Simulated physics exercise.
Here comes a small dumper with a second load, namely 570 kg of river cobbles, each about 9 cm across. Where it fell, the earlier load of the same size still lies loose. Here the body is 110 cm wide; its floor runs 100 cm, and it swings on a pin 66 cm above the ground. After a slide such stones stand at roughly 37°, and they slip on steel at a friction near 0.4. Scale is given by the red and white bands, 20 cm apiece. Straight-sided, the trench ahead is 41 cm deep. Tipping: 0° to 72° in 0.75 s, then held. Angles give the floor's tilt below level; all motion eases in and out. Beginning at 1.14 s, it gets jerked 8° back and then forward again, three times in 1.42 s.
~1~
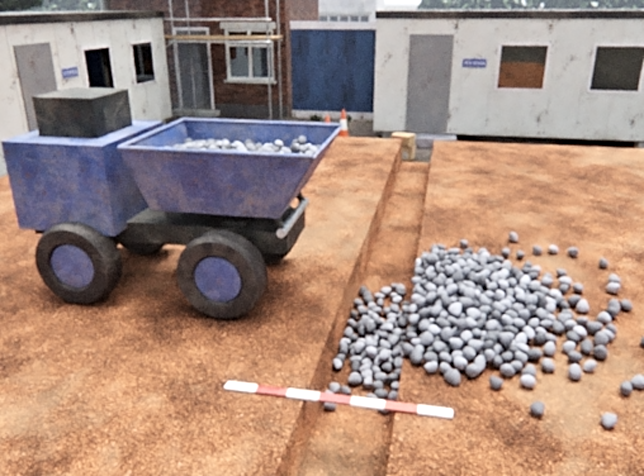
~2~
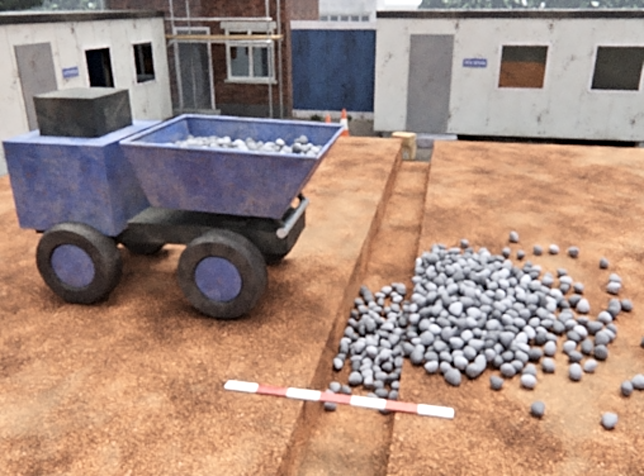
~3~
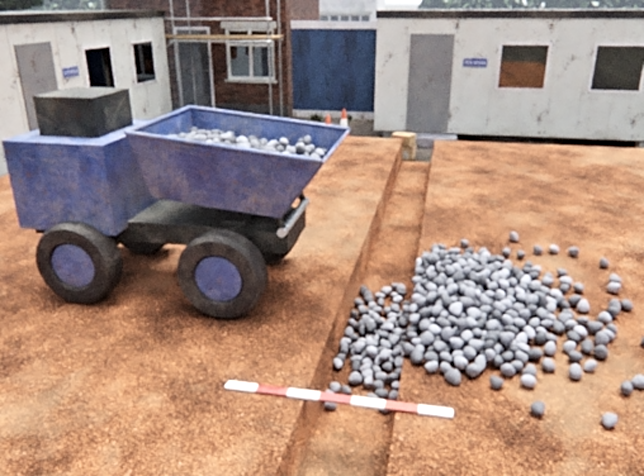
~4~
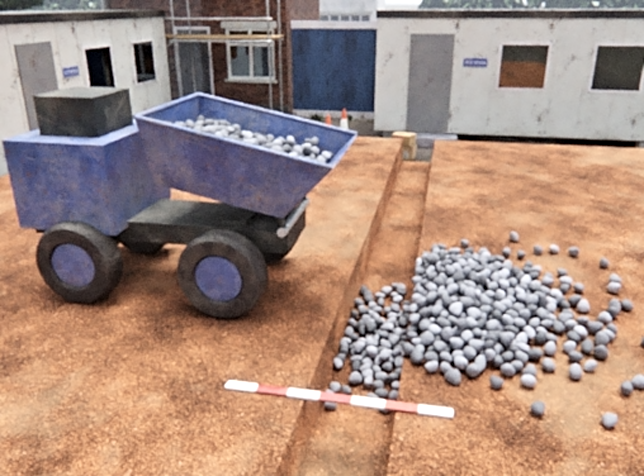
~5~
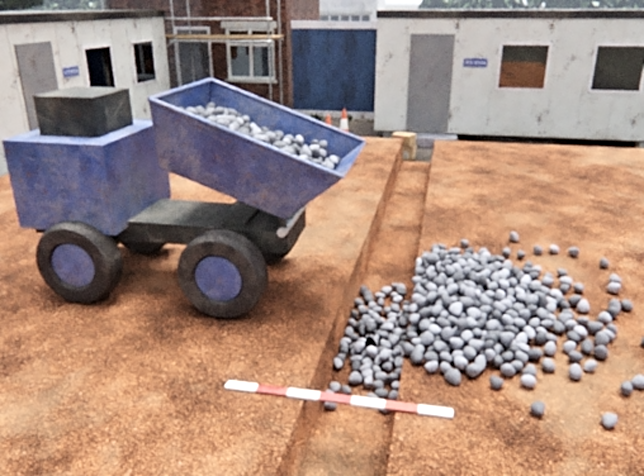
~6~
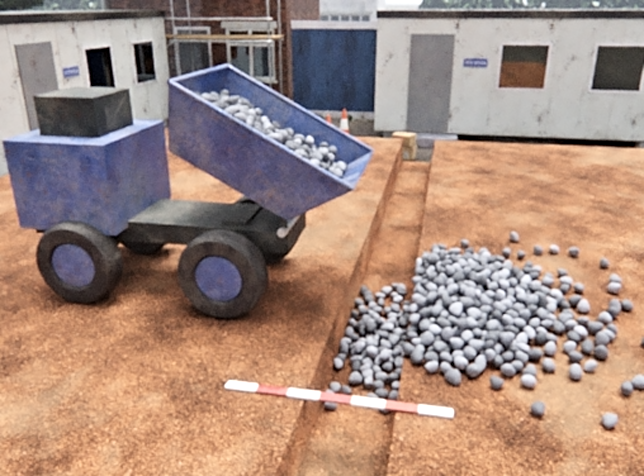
On a building site, a blue dumper steadily raises its skip full of grey stones.
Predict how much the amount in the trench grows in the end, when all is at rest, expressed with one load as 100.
It grows by some 55 per cent.
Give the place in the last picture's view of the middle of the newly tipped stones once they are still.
Centre at roughly (406, 308).
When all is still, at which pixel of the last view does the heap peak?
I'd put the top near (471, 274).
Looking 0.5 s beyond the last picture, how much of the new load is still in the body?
I'd say about 95 per cent.
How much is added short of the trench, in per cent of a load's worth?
About 0 percent of one load.
Then, 0.2 s after the last picture the floor is at 60°; in per cent of one load, 100 in the body, 18 in the trench, 82 past the trench; the foremost stones are past the picture's edge.
Then, 0.5 s after the last picture the floor is at 72°; in per cent of one load, 94 in the body, 22 in the trench, 84 past the trench; the foremost stones are past the picture's edge.
Then, 2.7 s after the last picture the floor is at 72°; in per cent of one load, 8 in the body, 63 in the trench, 128 past the trench; the foremost stones are past the picture's edge.
Then, 5.4 s after the last picture the floor is at 72°; in per cent of one load, 0 in the body, 72 in the trench, 127 past the trench; the foremost stones are past the picture's edge. Net gain in the trench, 55.
